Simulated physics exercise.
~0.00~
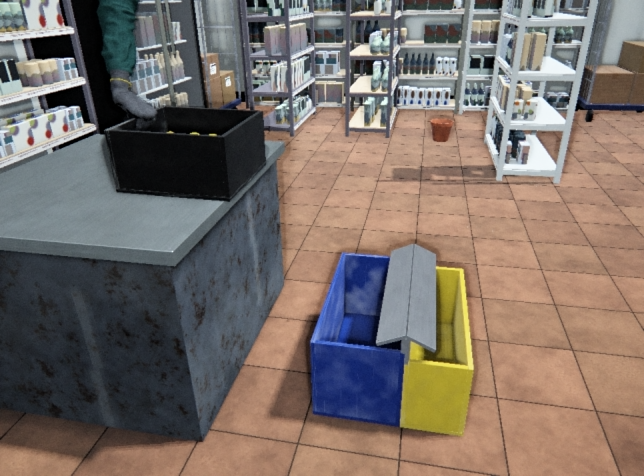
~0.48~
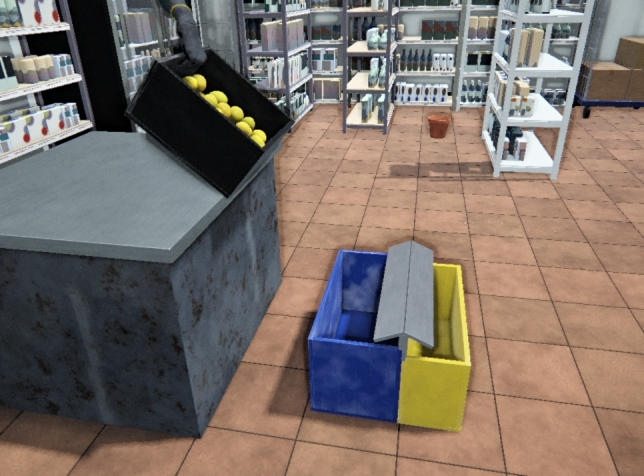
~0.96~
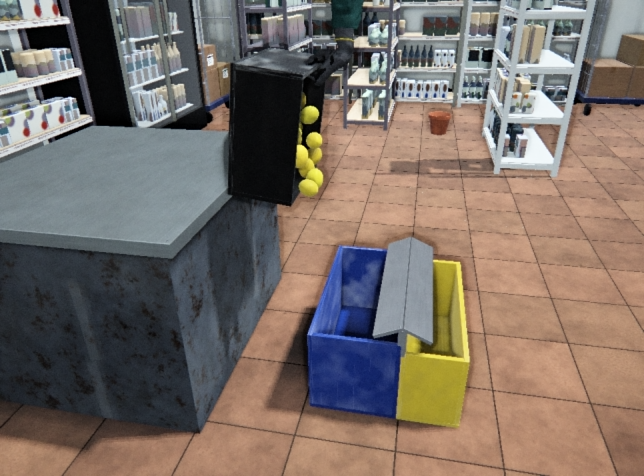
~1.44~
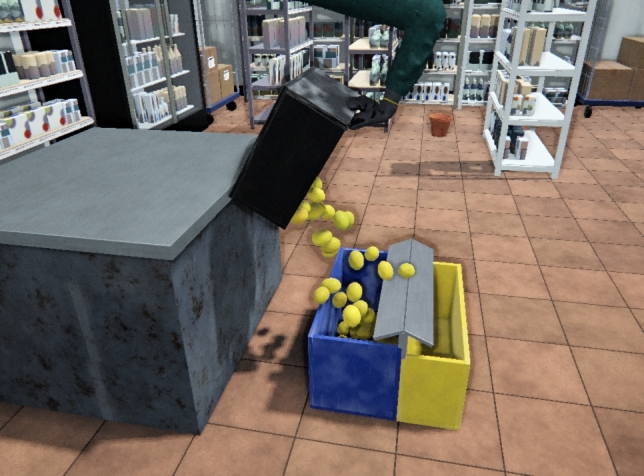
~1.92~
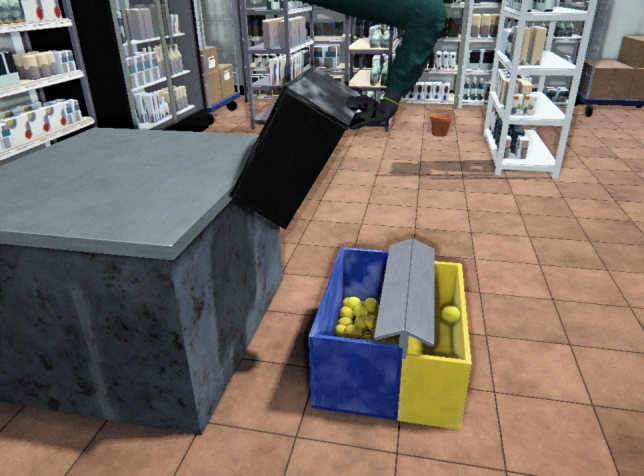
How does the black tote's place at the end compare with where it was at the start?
At the start it sits upright on top of the bench. By the end it is further right, held tipped steeply over the bench's right-hand edge with its mouth facing down.
